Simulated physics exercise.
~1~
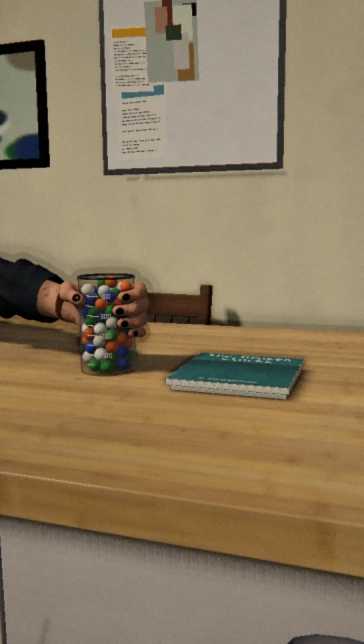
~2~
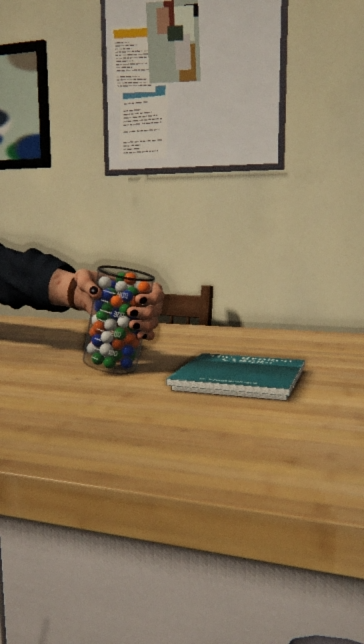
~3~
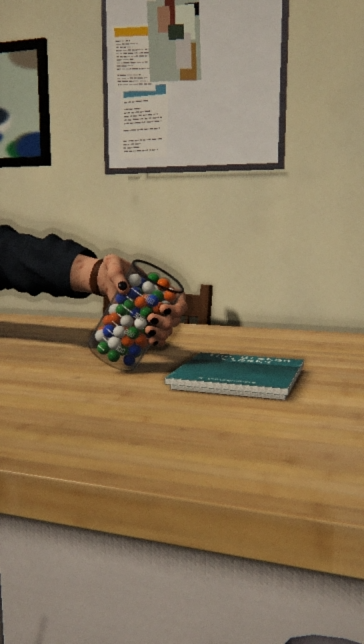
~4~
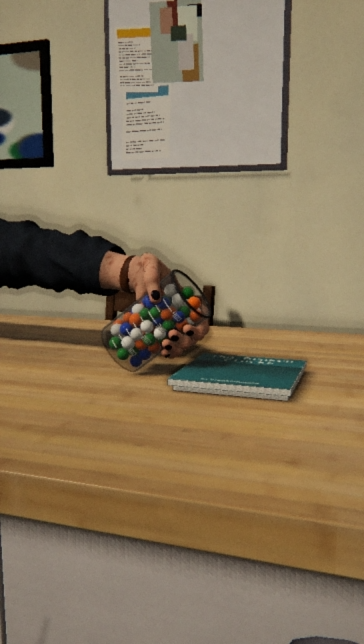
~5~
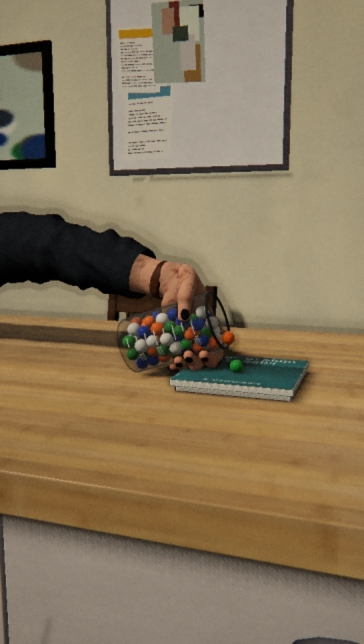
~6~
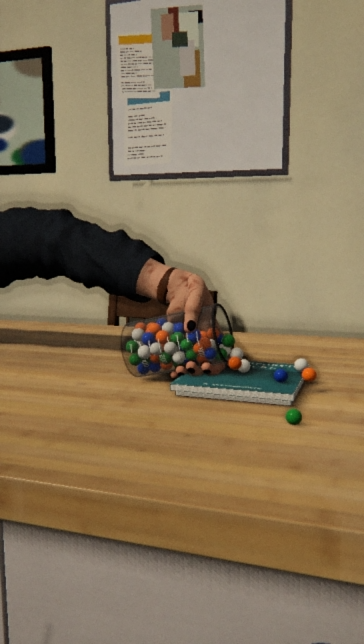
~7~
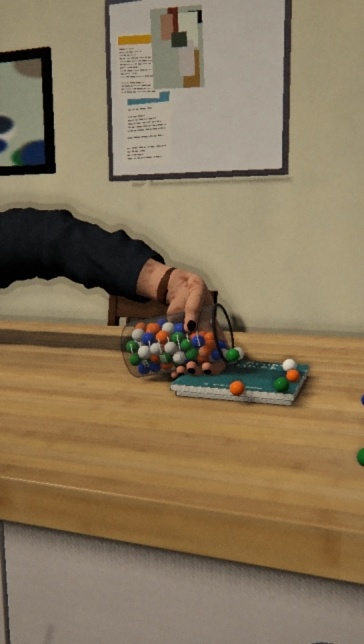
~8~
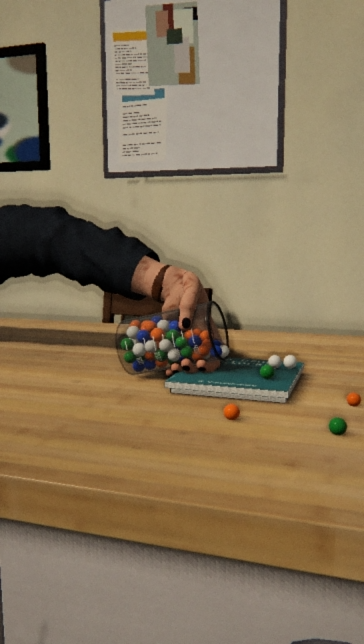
A hand tipped a clear beaker full of colorful marbles to the right until its side rested on a teal book on the wooden table, and a few marbles spilled over the book and rolled across the tabletop while most stayed inside.
